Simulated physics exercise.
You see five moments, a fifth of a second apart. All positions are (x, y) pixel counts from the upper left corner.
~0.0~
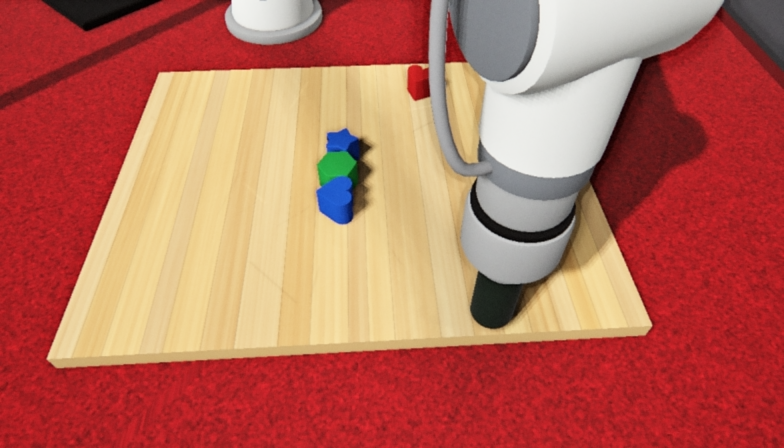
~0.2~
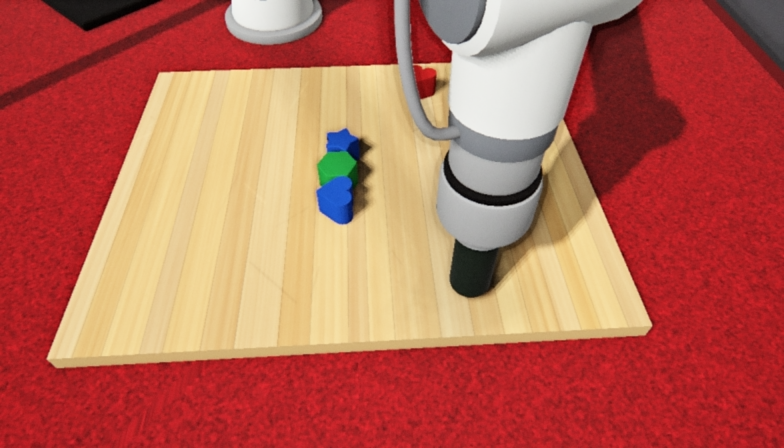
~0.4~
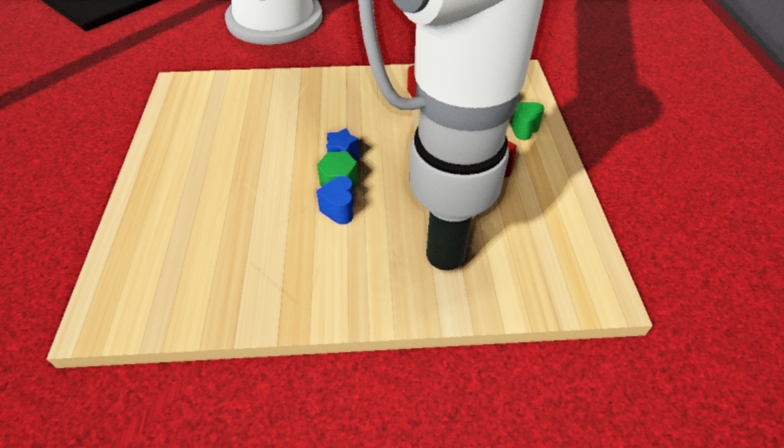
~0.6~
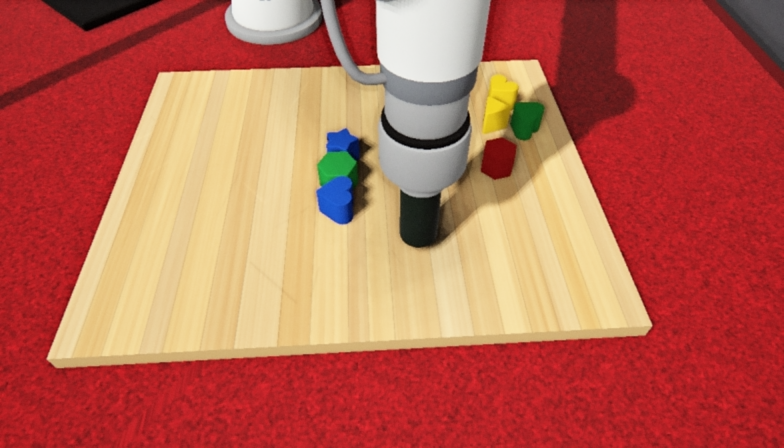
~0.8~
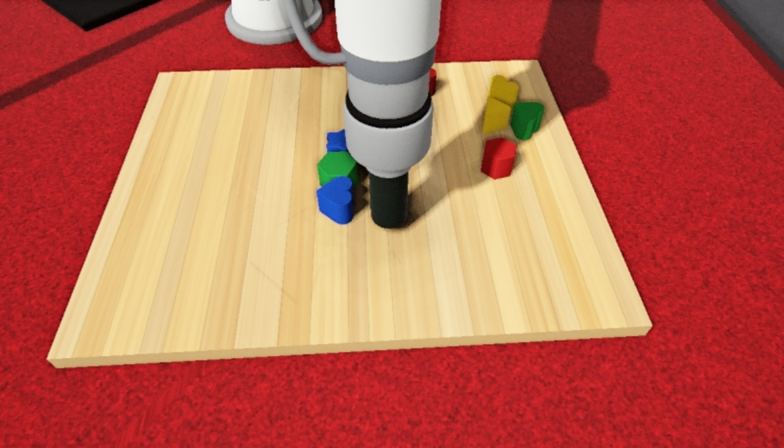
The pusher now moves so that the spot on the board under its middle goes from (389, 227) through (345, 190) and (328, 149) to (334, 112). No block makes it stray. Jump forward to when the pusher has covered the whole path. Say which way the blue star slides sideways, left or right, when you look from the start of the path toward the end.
Towards the right-hand side.
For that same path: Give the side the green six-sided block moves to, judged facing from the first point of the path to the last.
Answer: Leftward.
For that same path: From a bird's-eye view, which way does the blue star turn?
My answer: Clockwise.
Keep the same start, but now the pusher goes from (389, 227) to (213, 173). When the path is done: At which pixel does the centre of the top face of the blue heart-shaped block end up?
The blue heart-shaped block ends near (182, 145).
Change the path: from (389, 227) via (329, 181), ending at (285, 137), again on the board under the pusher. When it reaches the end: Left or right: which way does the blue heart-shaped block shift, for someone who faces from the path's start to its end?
Shifted left.
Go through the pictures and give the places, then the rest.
The first picture shows lower end of the pusher (491, 312), tops of blocks, green six-sided block (337, 163), blue heart-shaped block (337, 190), blue star (341, 138).
The second picture shows pusher (469, 282), blocks as before.
The third picture shows pusher (445, 256), blocks as before.
The fourth picture shows pusher (418, 235), blocks as before.
The fifth picture shows pusher (389, 217), green six-sided block (337, 163), blue heart-shaped block (337, 190), blue star (341, 138).
On the path given first. One third of the way, pusher (344, 179); green six-sided block (326, 150), turned 30° clockwise; blue heart-shaped block (320, 186), turned 35° anticlockwise; blue star (340, 130).
Two thirds of the way, pusher (327, 138); green six-sided block (305, 113); blue heart-shaped block (320, 186), turned 40° anticlockwise; blue star (342, 110), turned 55° clockwise.
At the end, pusher (333, 101); green six-sided block (297, 104), turned 20° anticlockwise; blue heart-shaped block (320, 186), turned 40° anticlockwise; blue star (359, 93), turned 155° clockwise.
